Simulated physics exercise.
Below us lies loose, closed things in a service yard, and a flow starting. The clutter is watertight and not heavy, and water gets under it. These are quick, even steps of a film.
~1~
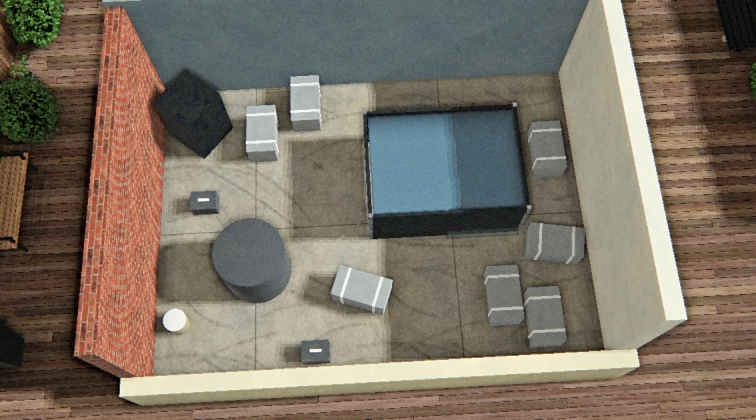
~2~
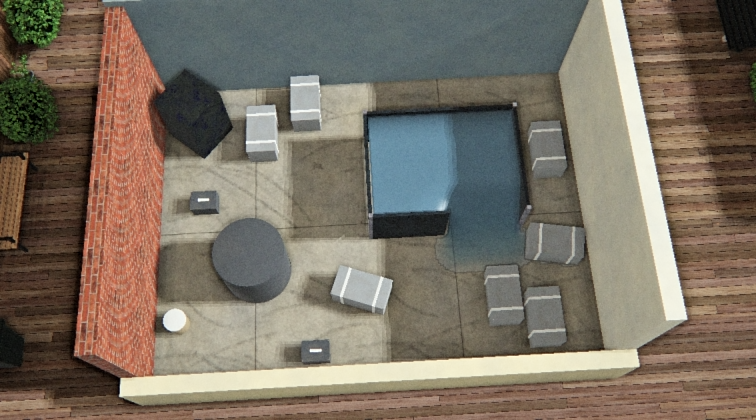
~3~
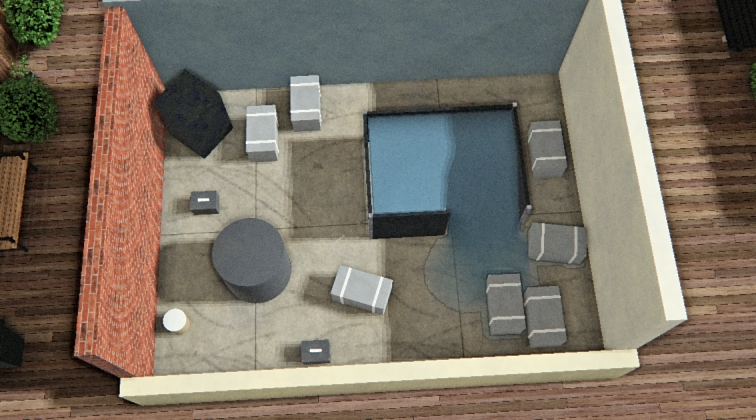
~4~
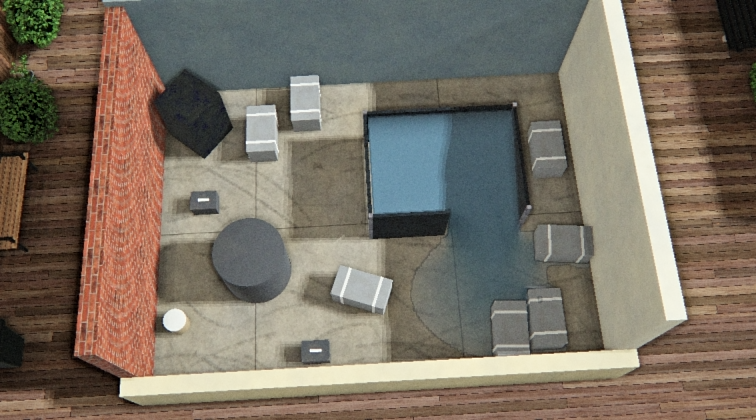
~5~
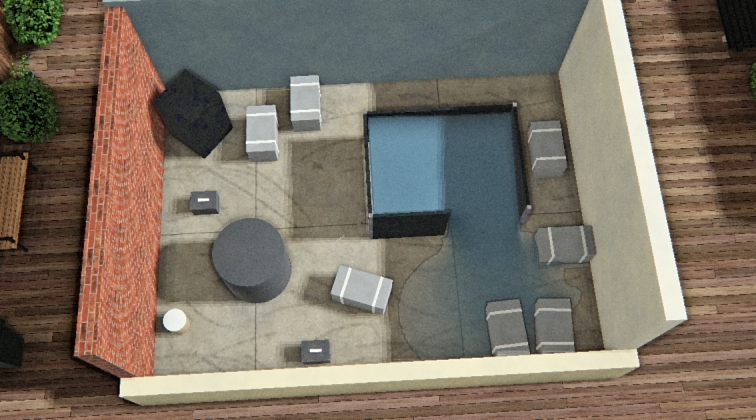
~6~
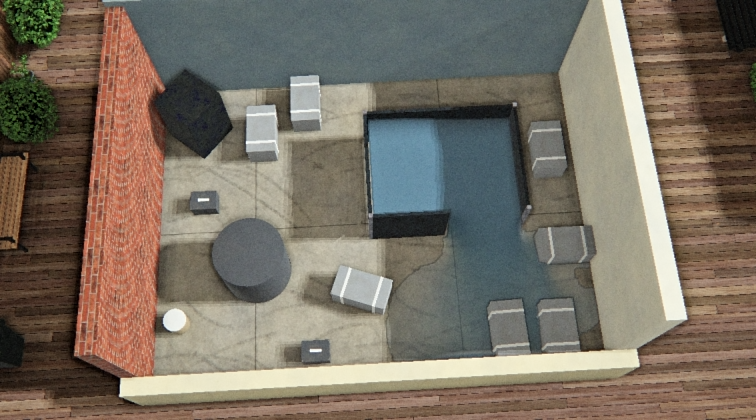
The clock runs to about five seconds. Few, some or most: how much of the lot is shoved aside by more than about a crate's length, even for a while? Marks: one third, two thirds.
Share: Two thirds or more.
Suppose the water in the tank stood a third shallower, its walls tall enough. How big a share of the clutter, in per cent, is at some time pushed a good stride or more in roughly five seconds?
About 70 per cent.
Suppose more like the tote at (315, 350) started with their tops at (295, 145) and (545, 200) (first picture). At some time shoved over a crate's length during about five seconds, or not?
In turn: Not that far, swept aside.
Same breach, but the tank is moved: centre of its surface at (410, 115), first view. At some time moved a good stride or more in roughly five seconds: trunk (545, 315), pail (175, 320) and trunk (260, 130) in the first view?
One after the other: Yes, shifted that much, less than that.
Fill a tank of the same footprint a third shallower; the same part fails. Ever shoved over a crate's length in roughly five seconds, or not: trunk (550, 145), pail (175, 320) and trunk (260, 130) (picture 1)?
In that order: Moved that far, swept aside, never so far.
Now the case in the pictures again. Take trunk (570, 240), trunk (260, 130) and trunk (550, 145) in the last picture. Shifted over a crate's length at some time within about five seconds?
In turn: Pushed that far, never so far, swept aside.
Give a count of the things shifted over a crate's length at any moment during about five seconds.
It comes to 8.
A moment on, 1 of 10 are well off their spots; 2 afloat.
Next, 3 of 10 are well off their spots; 3 afloat.
Later, 7 of 10 are well off their spots; 5 afloat.
In the end, 8 of 10 are well off their spots, and 8 have been at some point; 7 afloat.
